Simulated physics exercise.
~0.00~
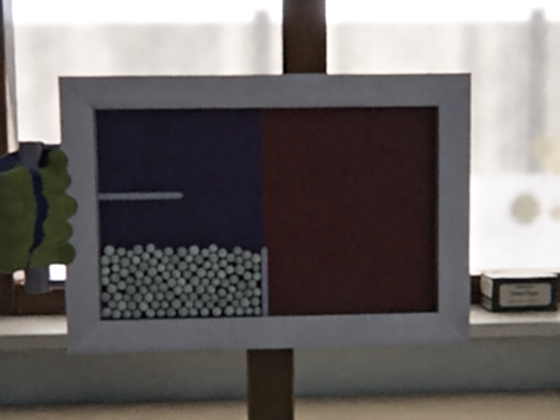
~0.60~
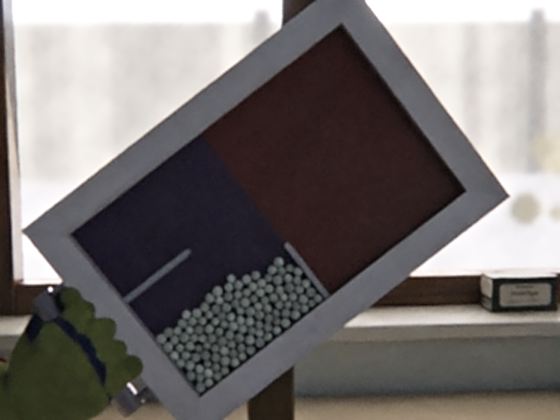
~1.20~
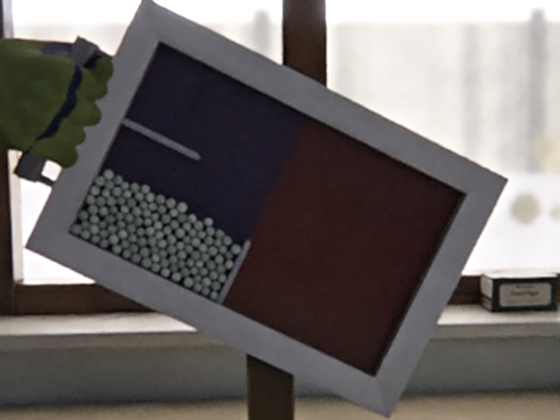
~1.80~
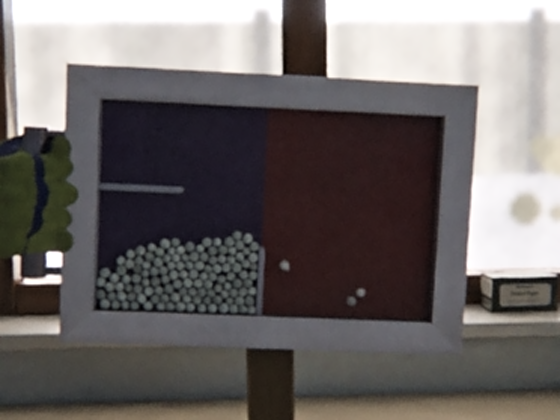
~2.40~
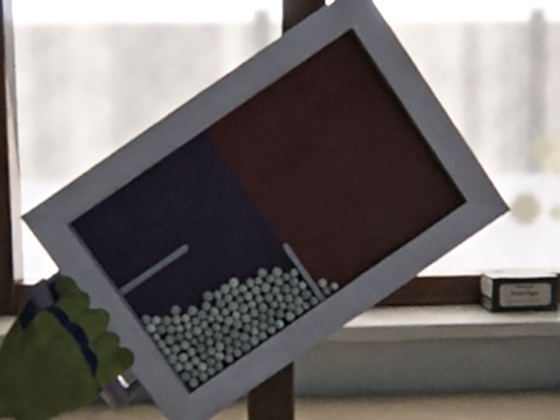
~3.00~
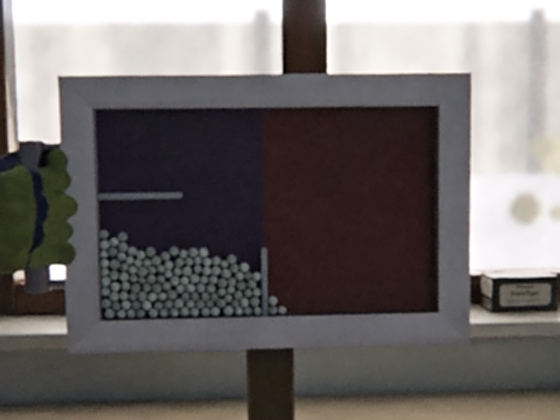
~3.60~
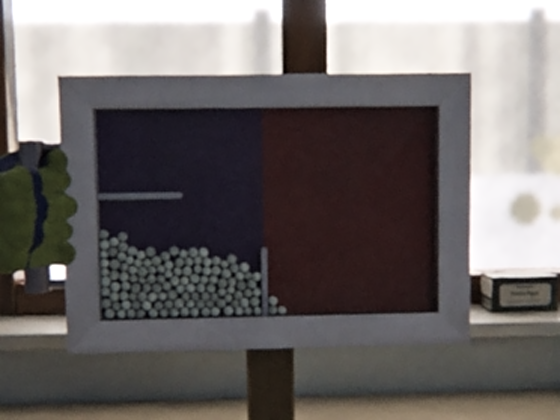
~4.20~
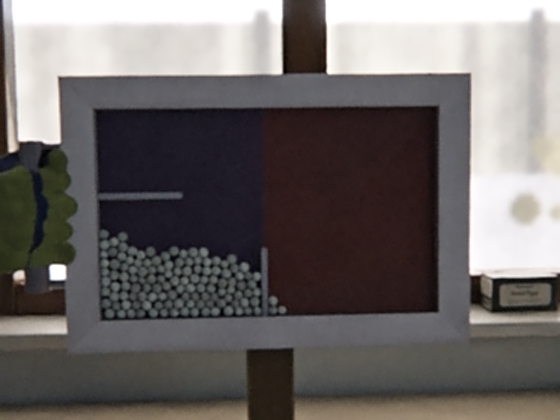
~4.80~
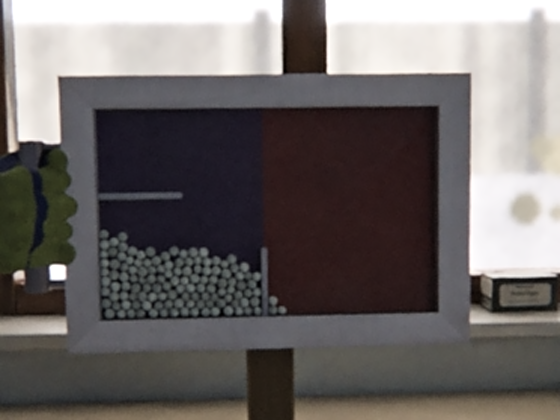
By a bright window, a green-gloved hand rocks a framed case of beads until level.
